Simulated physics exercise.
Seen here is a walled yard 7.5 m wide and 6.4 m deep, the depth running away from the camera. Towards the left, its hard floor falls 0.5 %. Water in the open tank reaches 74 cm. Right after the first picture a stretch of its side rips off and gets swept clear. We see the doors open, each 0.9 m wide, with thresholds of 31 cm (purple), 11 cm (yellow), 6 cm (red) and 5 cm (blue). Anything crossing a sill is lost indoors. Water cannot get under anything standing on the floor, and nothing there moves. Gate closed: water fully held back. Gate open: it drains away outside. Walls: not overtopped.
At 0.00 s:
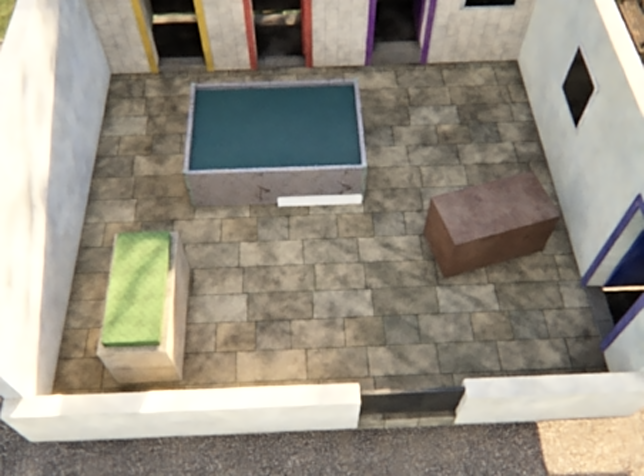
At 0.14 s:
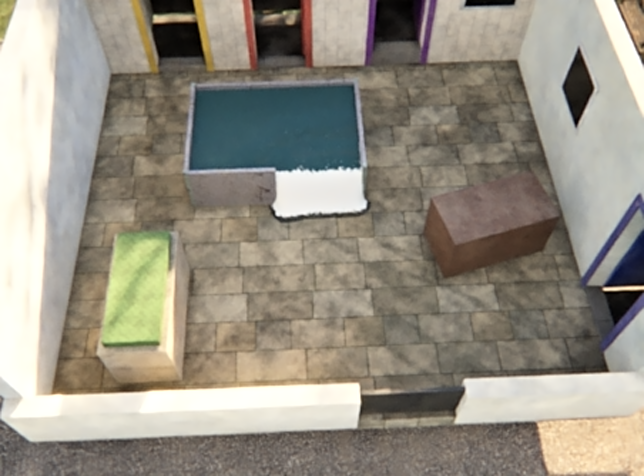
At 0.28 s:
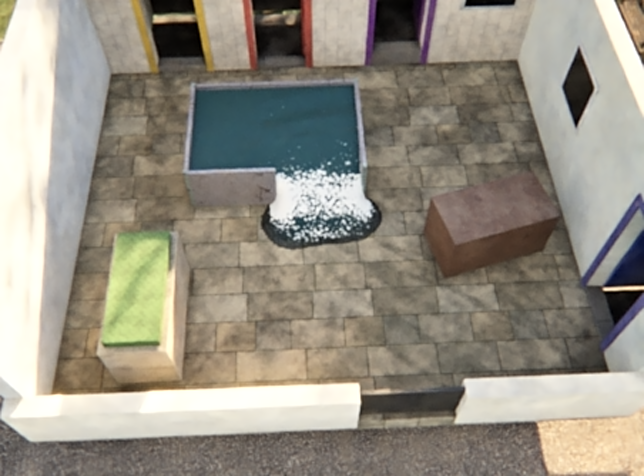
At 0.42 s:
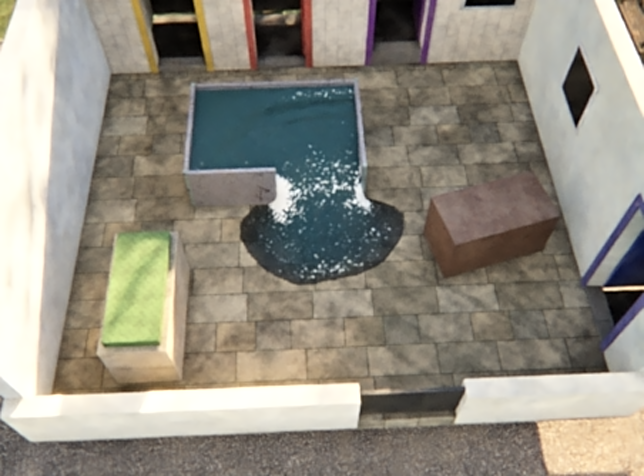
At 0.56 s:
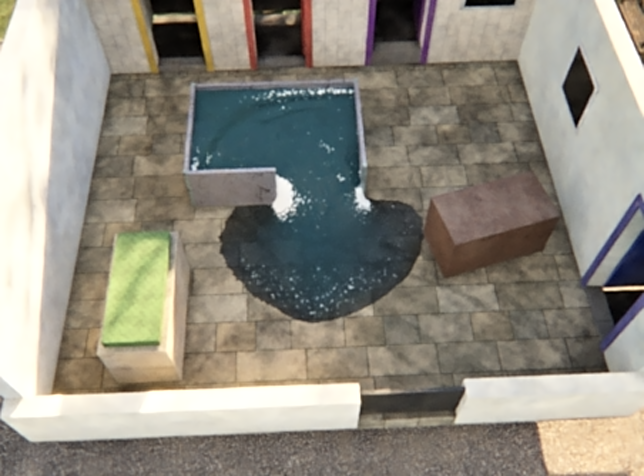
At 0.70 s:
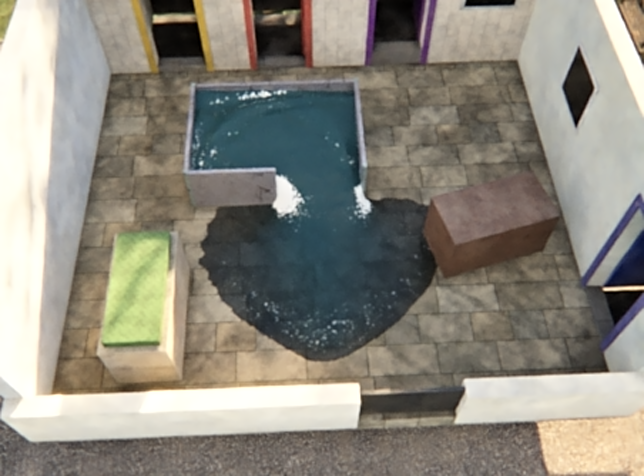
Walled paved yard with an open tank losing part of its front side, water pouring out and spreading across the floor.
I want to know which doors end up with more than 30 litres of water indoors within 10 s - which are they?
Watch the purple door: It will not outstrip the limit, watch the yellow door: It will not outstrip the limit, watch the red door: It will not outstrip the limit, watch the blue door: It will outstrip the limit.
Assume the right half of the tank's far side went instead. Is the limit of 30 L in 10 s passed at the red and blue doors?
For red, too much; for blue, too little.
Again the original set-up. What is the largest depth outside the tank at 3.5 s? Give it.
I'd put it at close to 32 cm.
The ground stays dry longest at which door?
Looks like the red door.
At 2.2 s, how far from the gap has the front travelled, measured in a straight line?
Distance: Approx. 5.0 m.
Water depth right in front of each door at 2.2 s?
Depths in centimetres - purple: 0, yellow: 0, red: 0, blue: 0.
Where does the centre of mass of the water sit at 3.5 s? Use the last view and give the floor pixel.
The water is centred near (319, 262).
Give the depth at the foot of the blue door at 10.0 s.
Close to 11.0 cm of depth.
After 1.4 s water covers 30 % of the floor and is deepest (42 cm) near (337, 204); purple door not reached, yellow door not reached, red door not reached, blue door not reached.
After 2.2 s water covers 35 % of the floor and is deepest (36 cm) near (486, 397); purple door not reached, yellow door not reached, red door not reached, blue door not reached.
After 3.5 s water covers 45 % of the floor and is deepest (32 cm) near (608, 392); purple door not reached, yellow door not reached, red door not reached, blue door 18 cm at the sill, 39 L in.
After 6.0 s water covers 80 % of the floor and is deepest (19 cm) near (62, 416); purple door not reached, yellow door not reached, red door not reached, blue door 14 cm at the sill, 183 L in.
After 10.0 s water covers 100 % of the floor and is deepest (12 cm) near (62, 416); purple door 4 cm at the sill, 0 L in, yellow door 8 cm at the sill, 0 L in, red door 11 cm at the sill, 5 L in, blue door 11 cm at the sill, 301 L in.
